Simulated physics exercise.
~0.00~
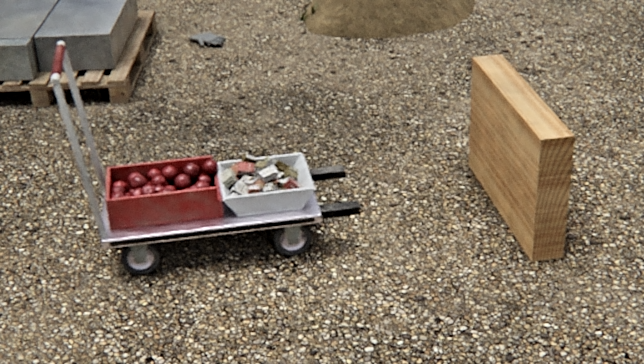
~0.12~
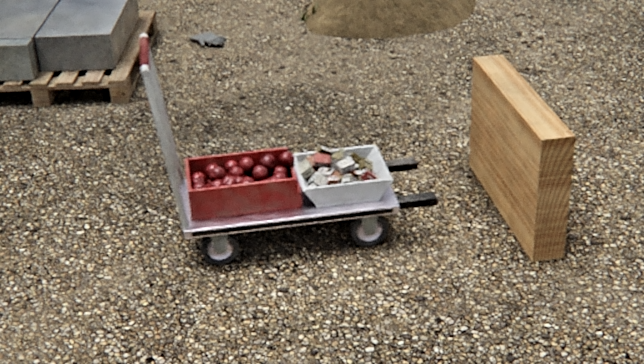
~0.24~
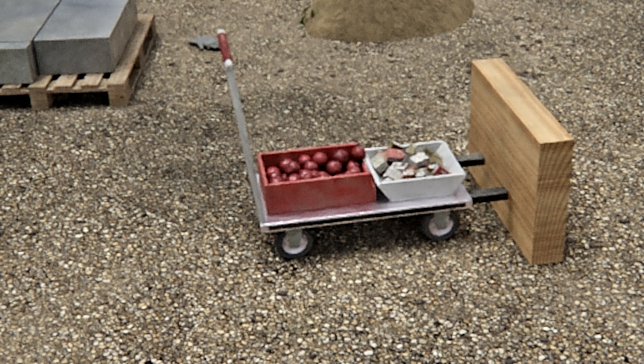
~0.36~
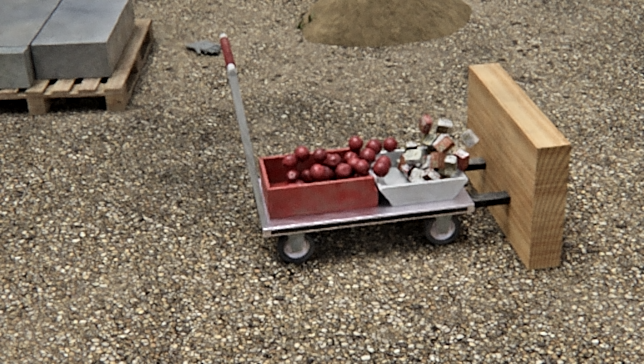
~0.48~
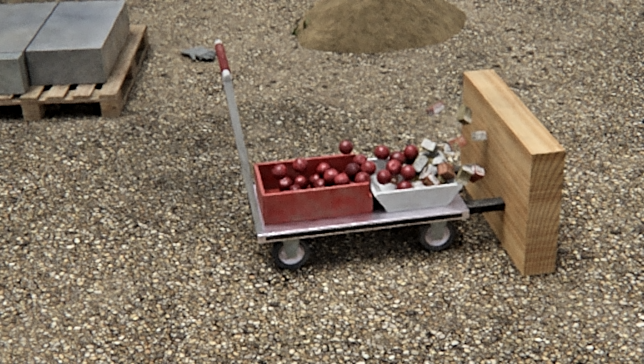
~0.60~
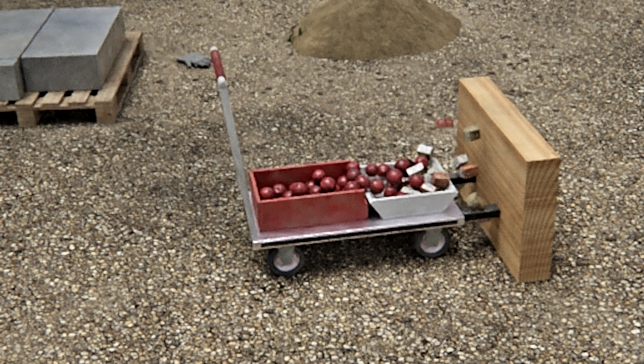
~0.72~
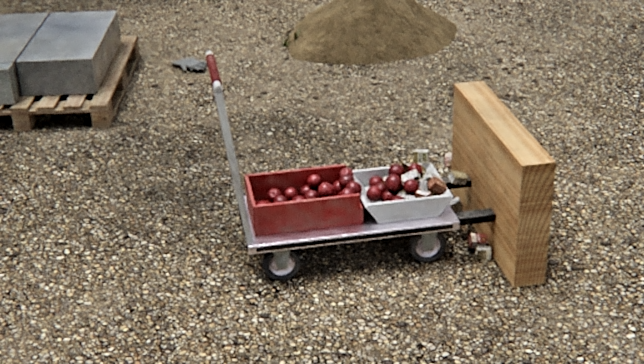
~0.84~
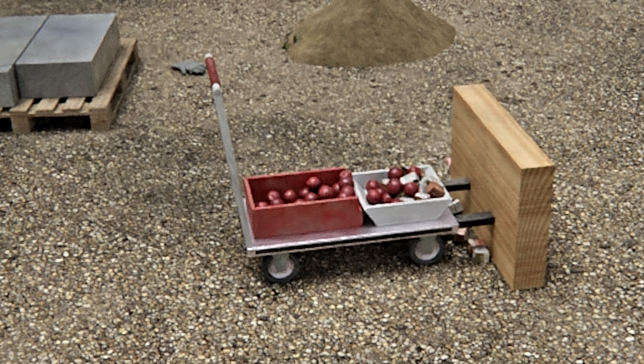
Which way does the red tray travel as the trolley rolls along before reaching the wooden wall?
The red tray moves to the right, carried on the deck of the trolley toward the wall.
